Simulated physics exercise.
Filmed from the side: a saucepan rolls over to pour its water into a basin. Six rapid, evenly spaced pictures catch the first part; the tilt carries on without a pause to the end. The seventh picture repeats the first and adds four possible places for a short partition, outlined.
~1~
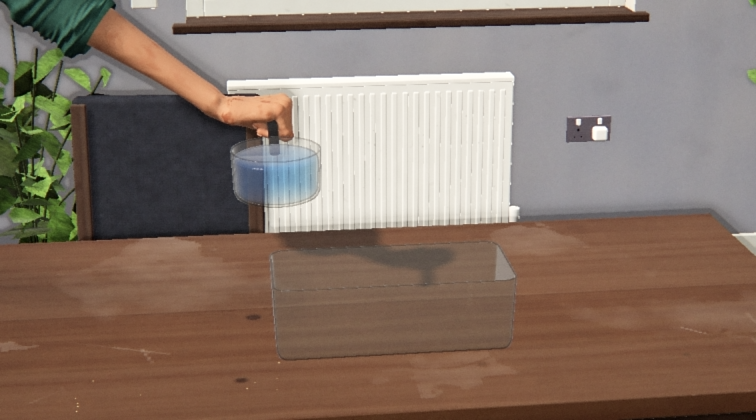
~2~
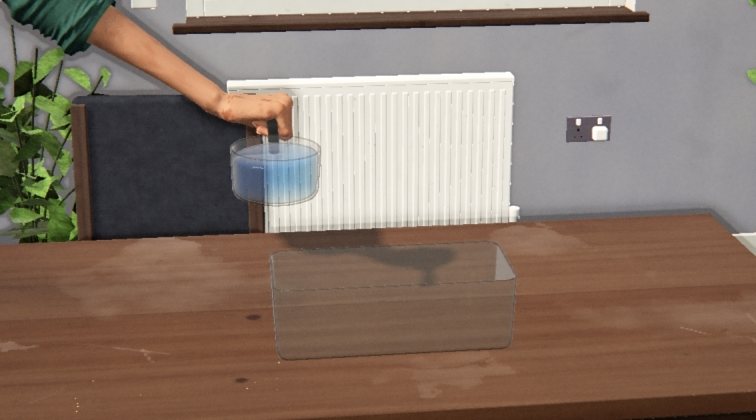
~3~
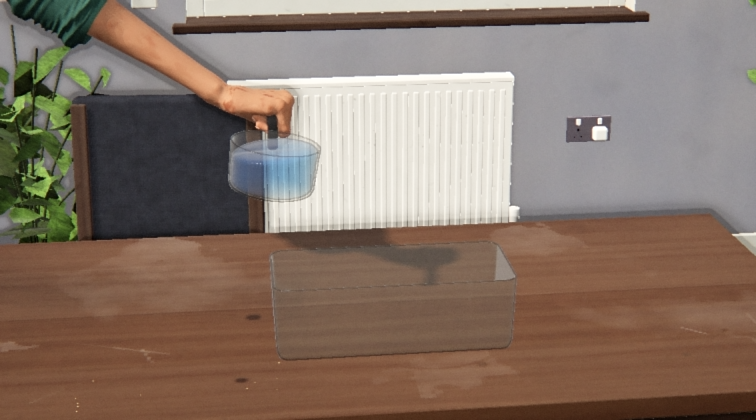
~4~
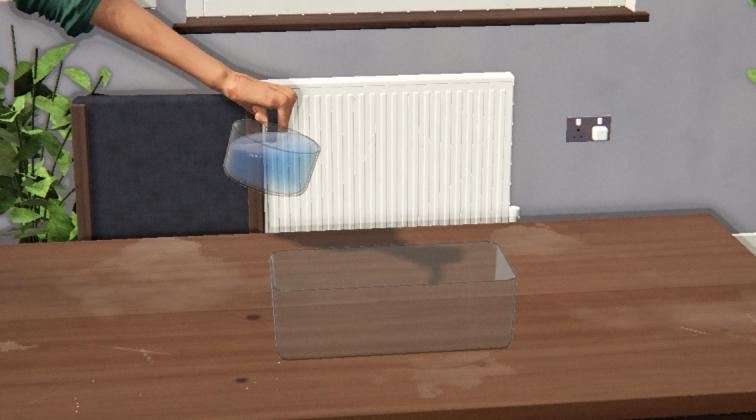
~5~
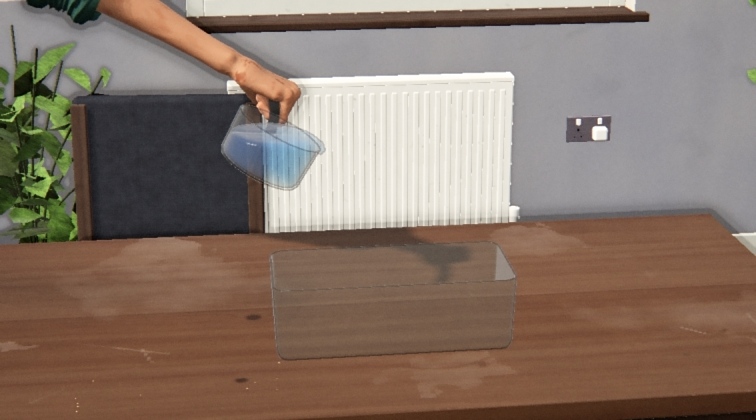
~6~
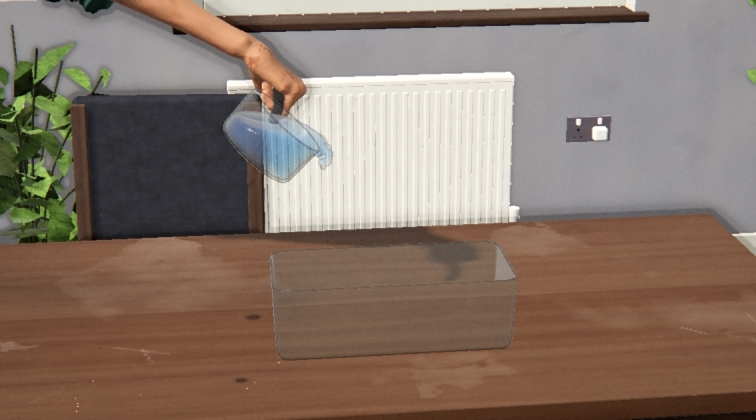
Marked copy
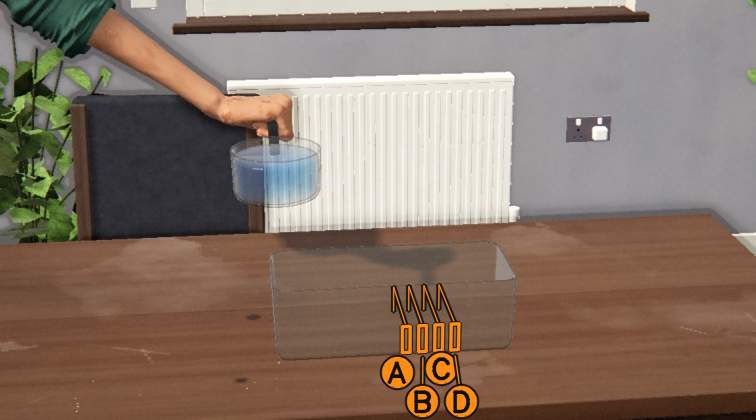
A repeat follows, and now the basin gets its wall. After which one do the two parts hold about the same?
Slot B does it best.
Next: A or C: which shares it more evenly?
A it is.
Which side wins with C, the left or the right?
More ends on the left.
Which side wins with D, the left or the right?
The left side.
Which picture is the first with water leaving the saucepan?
In picture 4.
On the marked copy, A at (406, 358); B at (422, 357); C at (439, 356); D at (455, 355).
For slot A, about 28 % ends left of the wall and 68 % right of it; 4 % is lost outside.
For slot B, about 47 % ends left of the wall and 48 % right of it; 5 % is lost outside.
For slot C, about 79 % ends left of the wall and 15 % right of it; 6 % is lost outside.
For slot D, about 87 % ends left of the wall and 7 % right of it; 6 % is lost outside.
